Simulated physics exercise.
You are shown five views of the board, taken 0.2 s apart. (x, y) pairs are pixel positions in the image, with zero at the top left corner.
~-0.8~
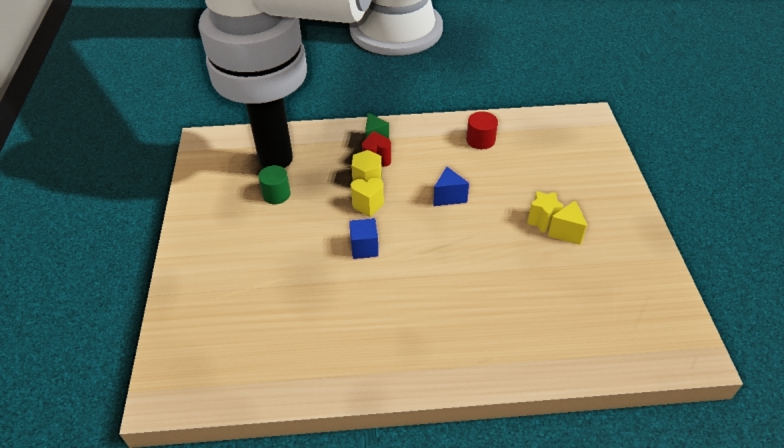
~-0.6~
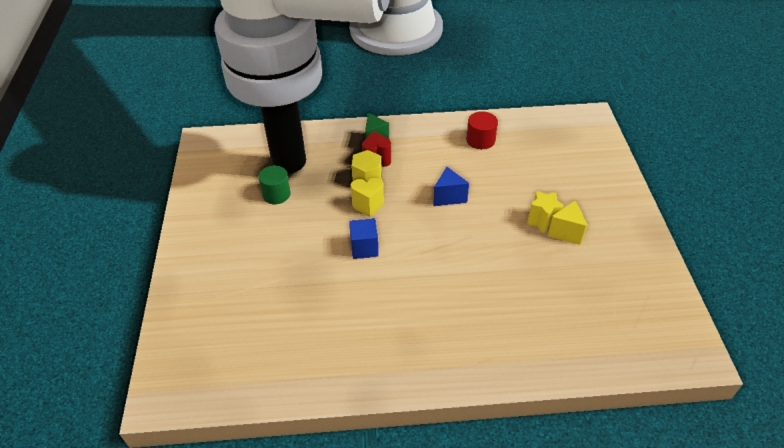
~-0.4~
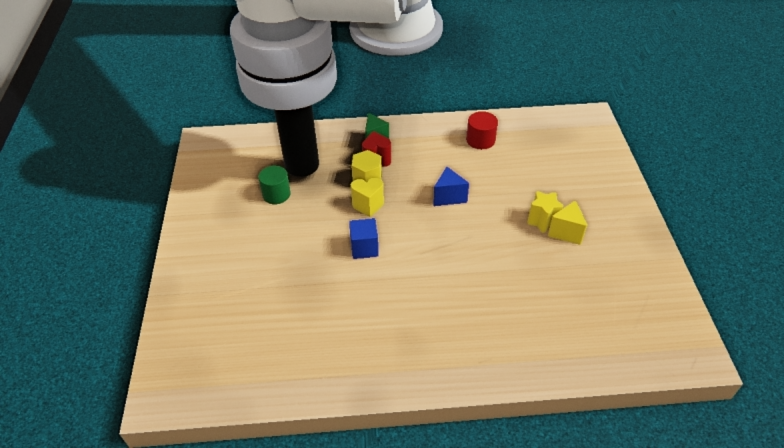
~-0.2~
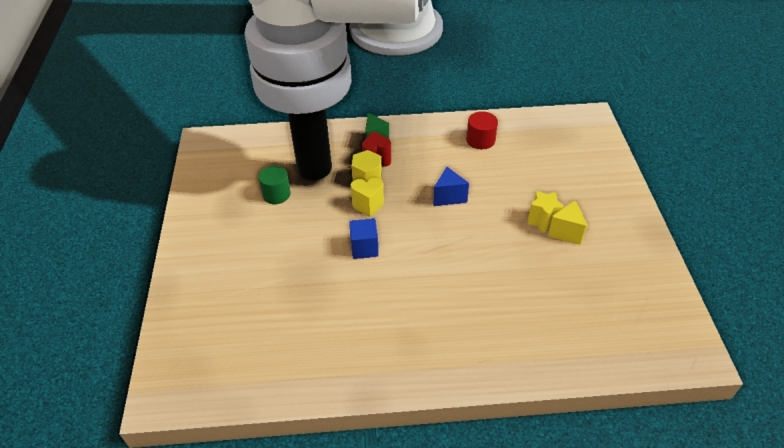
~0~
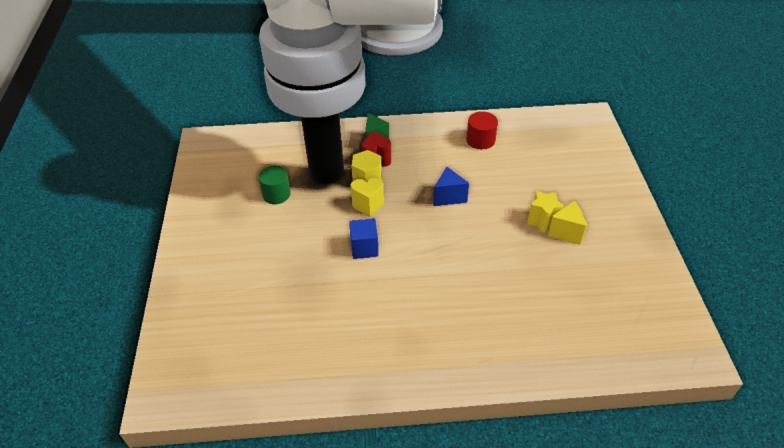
Robot arm with a black post sliding slowly right across a wooden board, between a green cylinder and unmoving coloured blocks.
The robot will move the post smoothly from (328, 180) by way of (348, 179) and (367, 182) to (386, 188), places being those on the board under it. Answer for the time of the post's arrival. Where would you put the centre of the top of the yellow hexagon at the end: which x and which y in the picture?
It ends at (418, 165).
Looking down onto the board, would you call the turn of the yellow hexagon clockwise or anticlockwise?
Spins counterclockwise.
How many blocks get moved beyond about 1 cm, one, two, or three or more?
It looks like one block will be pushed more than about 1 cm.
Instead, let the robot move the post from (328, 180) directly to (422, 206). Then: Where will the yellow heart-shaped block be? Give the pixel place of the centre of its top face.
It comes to (380, 198).
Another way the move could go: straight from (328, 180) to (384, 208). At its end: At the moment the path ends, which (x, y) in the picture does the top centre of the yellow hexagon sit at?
I think it will end close to (385, 161).
The first path, step by step. Halfway along, post (359, 173); yellow hexagon (390, 161).
At the end, post (386, 181); yellow hexagon (418, 165), turned 25° anticlockwise; yellow heart-shaped block (370, 188), turned 20° clockwise; red heart-shaped block in place.
